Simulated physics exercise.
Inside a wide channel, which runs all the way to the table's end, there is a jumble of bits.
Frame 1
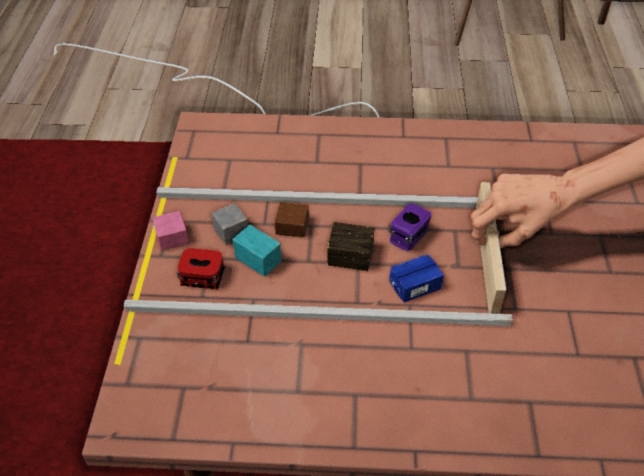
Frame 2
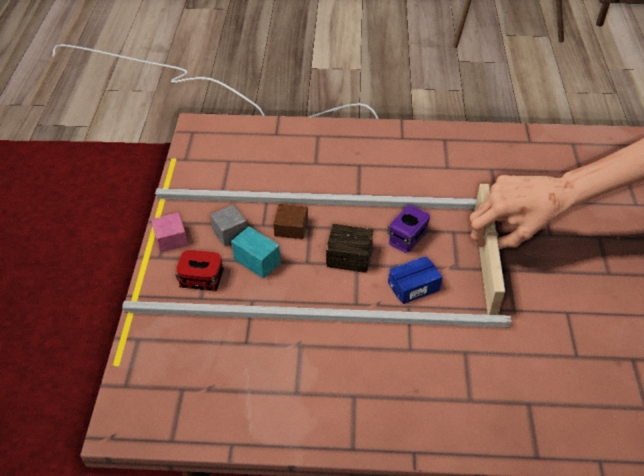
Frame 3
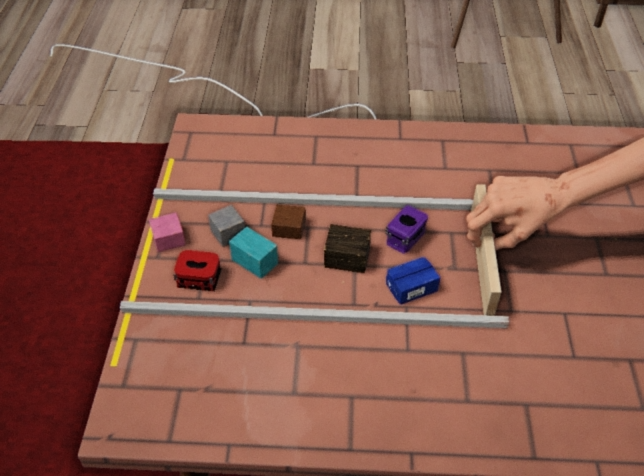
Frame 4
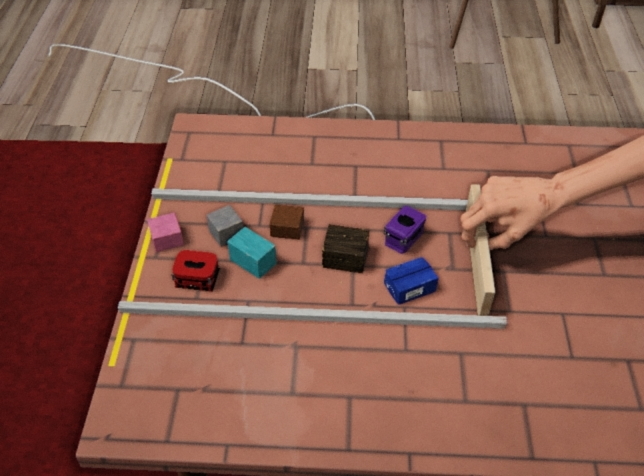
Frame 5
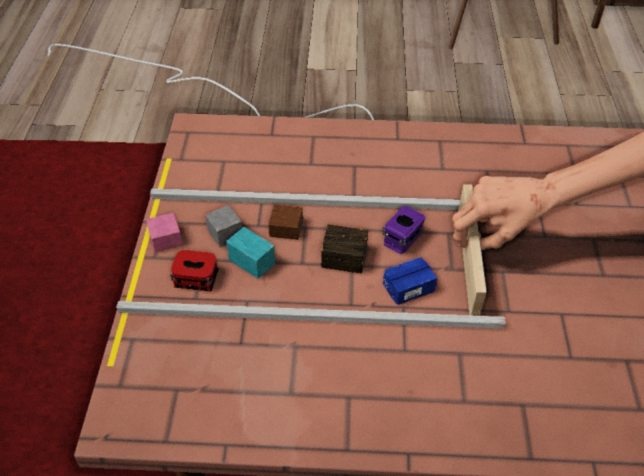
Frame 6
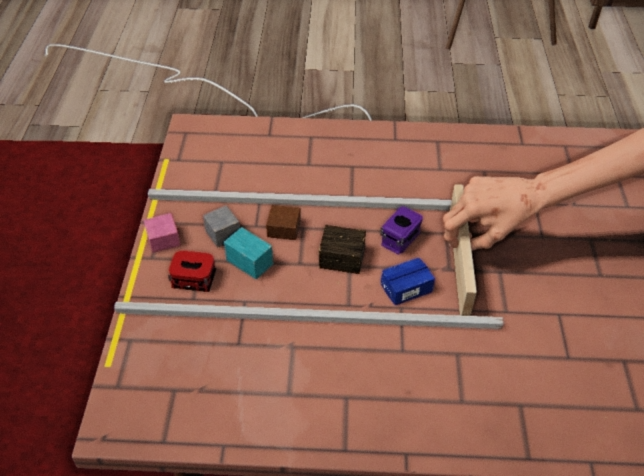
In this clip, a hand at the right slides an upright wooden board slightly left between two pale rails on a brick-patterned table, while the scattered colourful blocks and cases between them stay put, untouched by the board.
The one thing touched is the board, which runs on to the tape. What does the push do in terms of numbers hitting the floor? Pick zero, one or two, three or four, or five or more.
It sends five or more to the floor.
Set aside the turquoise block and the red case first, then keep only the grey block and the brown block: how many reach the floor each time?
The counts: 6 and 6.
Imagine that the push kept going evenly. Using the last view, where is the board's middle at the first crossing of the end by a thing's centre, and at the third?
Its centre point is roughly (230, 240) and later (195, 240).
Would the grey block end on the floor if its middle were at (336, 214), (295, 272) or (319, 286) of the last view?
In turn it goes off; goes off; goes off.
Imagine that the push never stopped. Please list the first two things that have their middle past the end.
Pink block, followed by red case.
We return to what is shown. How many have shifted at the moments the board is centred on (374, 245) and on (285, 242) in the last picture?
The count reaches 3 first and 7 second.
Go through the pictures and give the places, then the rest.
Pink block (171, 231); red case (202, 269); grey block (231, 224); board (490, 246); tape (150, 248), in the first frame.
Red case (200, 271); black block (350, 248), in the second frame.
Grey block (227, 226); purple case (407, 230), in the third frame.
Pink block (165, 232); board (479, 248), in the fourth frame.
Red case (195, 271); blue box (410, 281), in the fifth frame.
Pink block (162, 233); red case (193, 271); grey block (222, 226); board (462, 249); tape (141, 250), in the sixth frame.
Soon after, none off yet; pink block at rest near (162, 233); red case at rest near (193, 271); grey block at rest near (222, 226).
Then, none off yet; pink block at rest near (162, 233); red case moved about its own width near (166, 281); grey block moved a little near (209, 228).
Further on, two off so far; pink block falling near (124, 345); red case on its side near (104, 323); grey block moved well along near (140, 230).
At rest, the number that fall off is five or more; fallen, blue box, purple case, black block, brown block, turquoise block, grey block, red case and pink block.
